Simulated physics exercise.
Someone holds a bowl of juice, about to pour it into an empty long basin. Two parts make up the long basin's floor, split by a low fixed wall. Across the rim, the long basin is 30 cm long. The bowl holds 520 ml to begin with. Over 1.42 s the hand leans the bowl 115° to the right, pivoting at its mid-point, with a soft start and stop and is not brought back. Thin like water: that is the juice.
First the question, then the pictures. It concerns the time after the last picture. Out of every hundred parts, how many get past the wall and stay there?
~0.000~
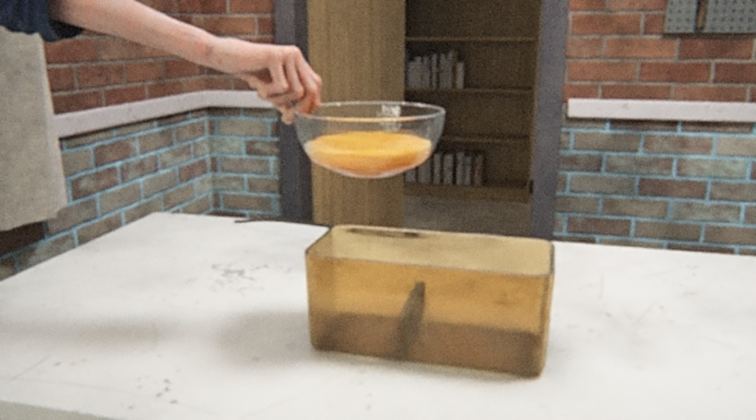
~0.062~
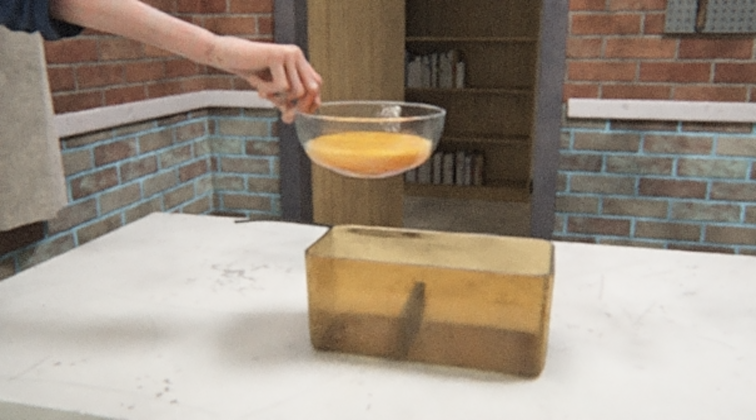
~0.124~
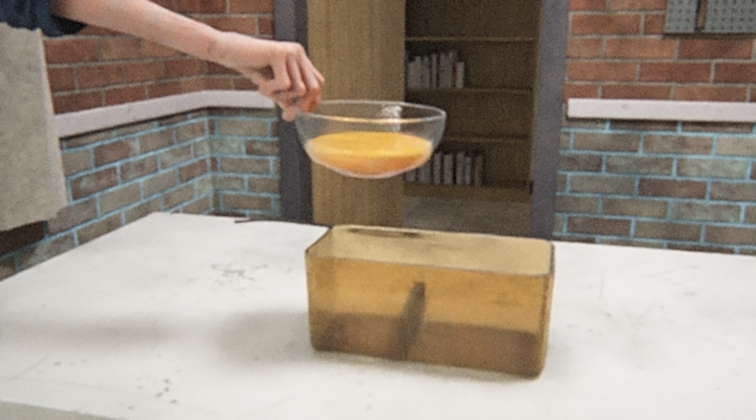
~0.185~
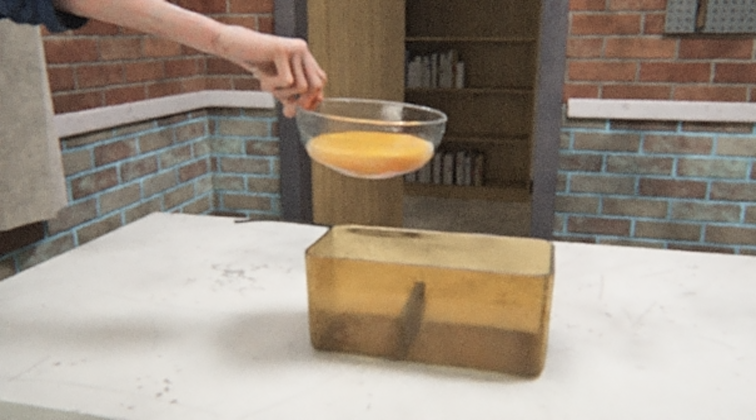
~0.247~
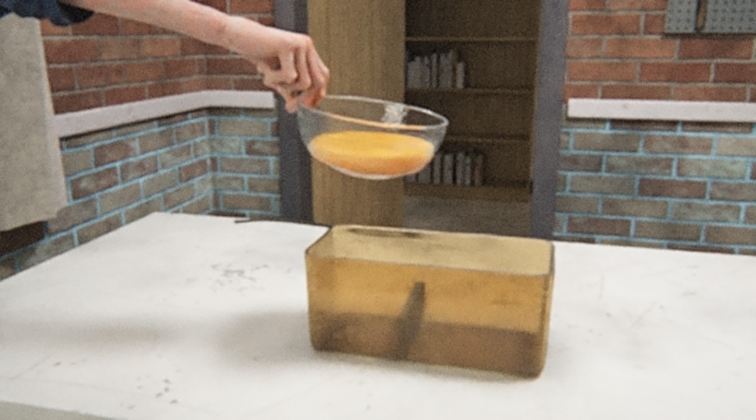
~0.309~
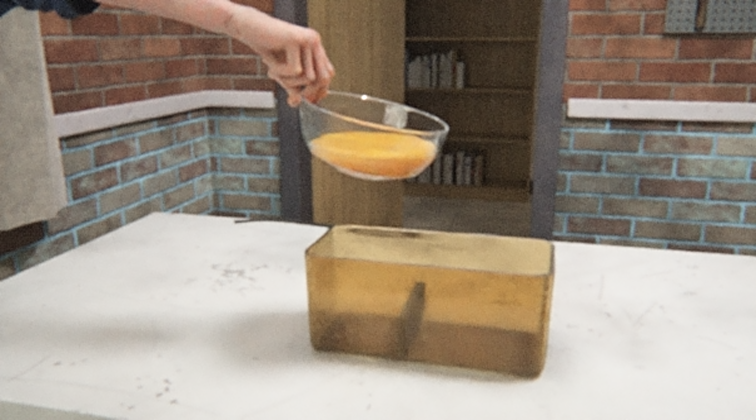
About 95 out of 100.
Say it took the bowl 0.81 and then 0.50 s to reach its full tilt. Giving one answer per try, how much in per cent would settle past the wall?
I'd say 80 percent on the first go, 80 percent on the next.
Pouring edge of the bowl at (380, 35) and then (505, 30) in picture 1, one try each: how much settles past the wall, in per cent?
Around 55 per cent first, around 80 per cent next.
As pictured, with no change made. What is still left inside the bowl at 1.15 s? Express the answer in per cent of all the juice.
Roughly 1 per cent.
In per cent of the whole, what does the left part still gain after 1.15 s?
That is roughly 2 in a hundred of the whole.
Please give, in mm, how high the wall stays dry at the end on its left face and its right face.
Left roughly 54 mm; right roughly 32 mm.
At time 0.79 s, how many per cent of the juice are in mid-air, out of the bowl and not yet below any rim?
Around 28 in a hundred.
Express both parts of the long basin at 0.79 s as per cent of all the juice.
I'd say about 0 left and about 18 right.
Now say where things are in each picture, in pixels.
The first picture shows tilt 0°; pouring edge (442, 114); surface from (311, 139) to (433, 145); the long basin's rim runs from (319, 240) to (554, 259); the wall's top is at (412, 299).
The second picture shows tilt 1°; pouring edge (443, 115); surface from (311, 139) to (434, 145).
The third picture shows tilt 2°; pouring edge (443, 117); surface from (311, 138) to (434, 145).
The fourth picture shows tilt 5°; pouring edge (444, 121); surface from (312, 138) to (434, 147).
The fifth picture shows tilt 8°; pouring edge (445, 126); surface from (314, 137) to (436, 147).
The sixth picture shows tilt 13°; pouring edge (446, 132); surface from (315, 137) to (438, 148).
By 0.79 s the tilt is 68° and 53 per cent is still to pour, 0 is left of the wall and 19 right of it.
By 1.15 s the tilt is 105° and 1 per cent is still to pour, 3 is left of the wall and 92 right of it.
By 1.52 s the tilt is 115° and 0 per cent is still to pour, 5 is left of the wall and 95 right of it.
By 1.92 s the tilt is 115° and 0 per cent is still to pour, 5 is left of the wall and 95 right of it.
At rest 5 per cent lies left of the wall, 95 right of it and 1 outside.
